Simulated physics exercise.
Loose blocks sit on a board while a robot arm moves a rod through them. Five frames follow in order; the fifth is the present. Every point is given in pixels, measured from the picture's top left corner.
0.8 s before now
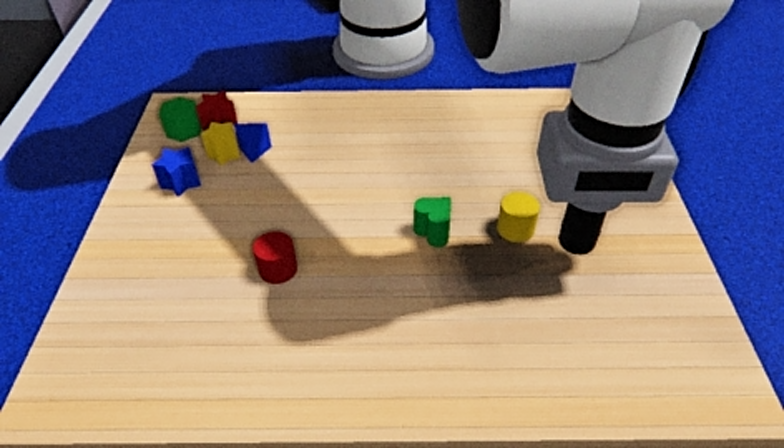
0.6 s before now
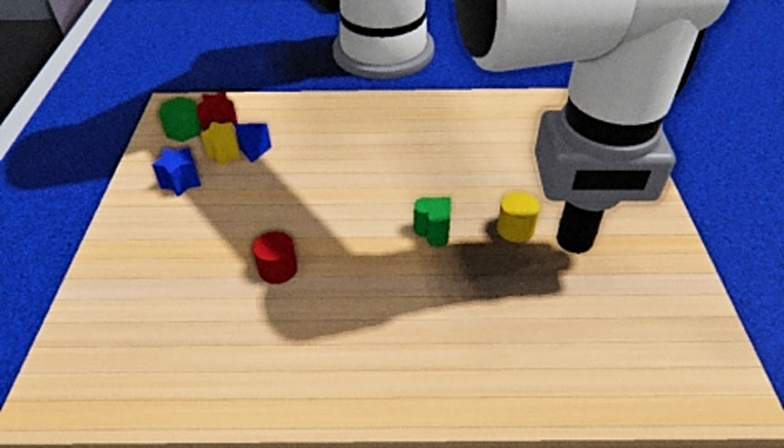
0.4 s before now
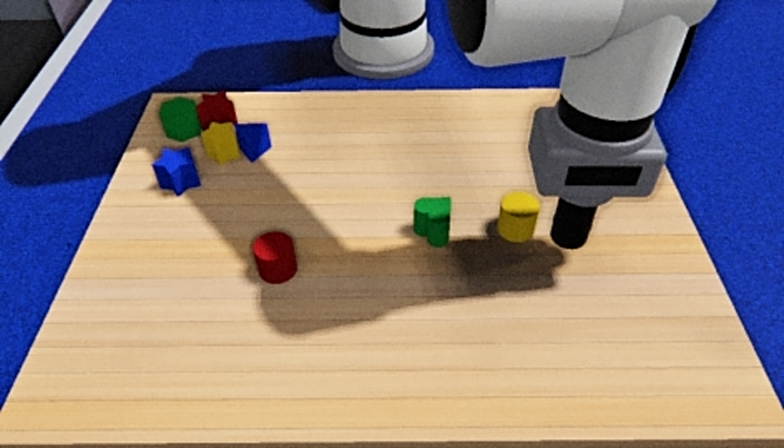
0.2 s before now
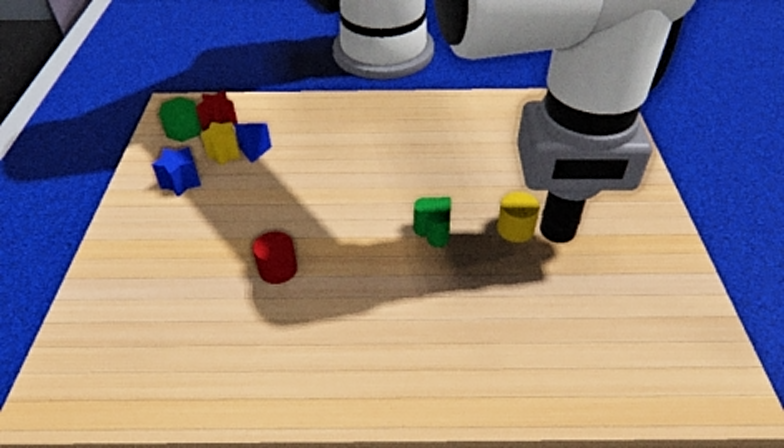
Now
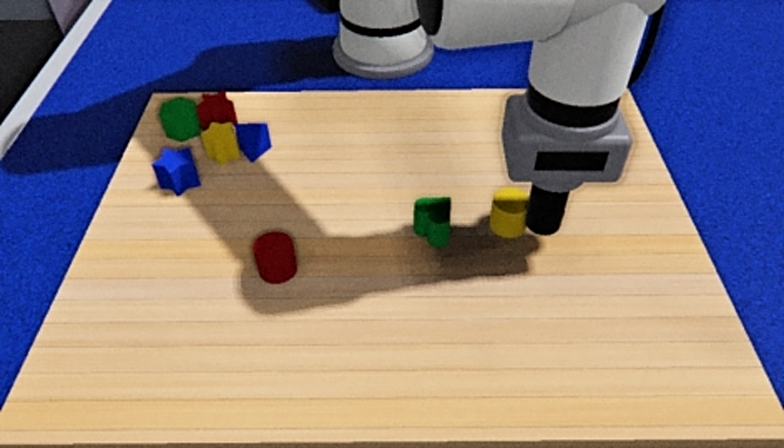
On a wooden board, a robot arm moves its rod left and nudges the yellow disc.
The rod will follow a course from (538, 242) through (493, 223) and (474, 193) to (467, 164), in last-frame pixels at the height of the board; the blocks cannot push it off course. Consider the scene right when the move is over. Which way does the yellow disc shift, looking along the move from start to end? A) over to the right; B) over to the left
The answer is B.
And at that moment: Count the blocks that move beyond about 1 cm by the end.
The answer is a single block.
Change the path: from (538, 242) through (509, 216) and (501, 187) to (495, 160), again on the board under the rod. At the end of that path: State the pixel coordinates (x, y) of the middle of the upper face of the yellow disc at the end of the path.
The yellow disc ends near (472, 172).
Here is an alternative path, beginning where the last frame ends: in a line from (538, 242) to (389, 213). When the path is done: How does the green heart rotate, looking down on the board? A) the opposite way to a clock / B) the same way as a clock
That would be A.
What follows on the original path. One third of the way, rod (494, 205); yellow disc (472, 178).
Two thirds of the way, rod (475, 175); yellow disc (448, 154).
At the end, rod (469, 146); green heart not moved; yellow disc (436, 141).
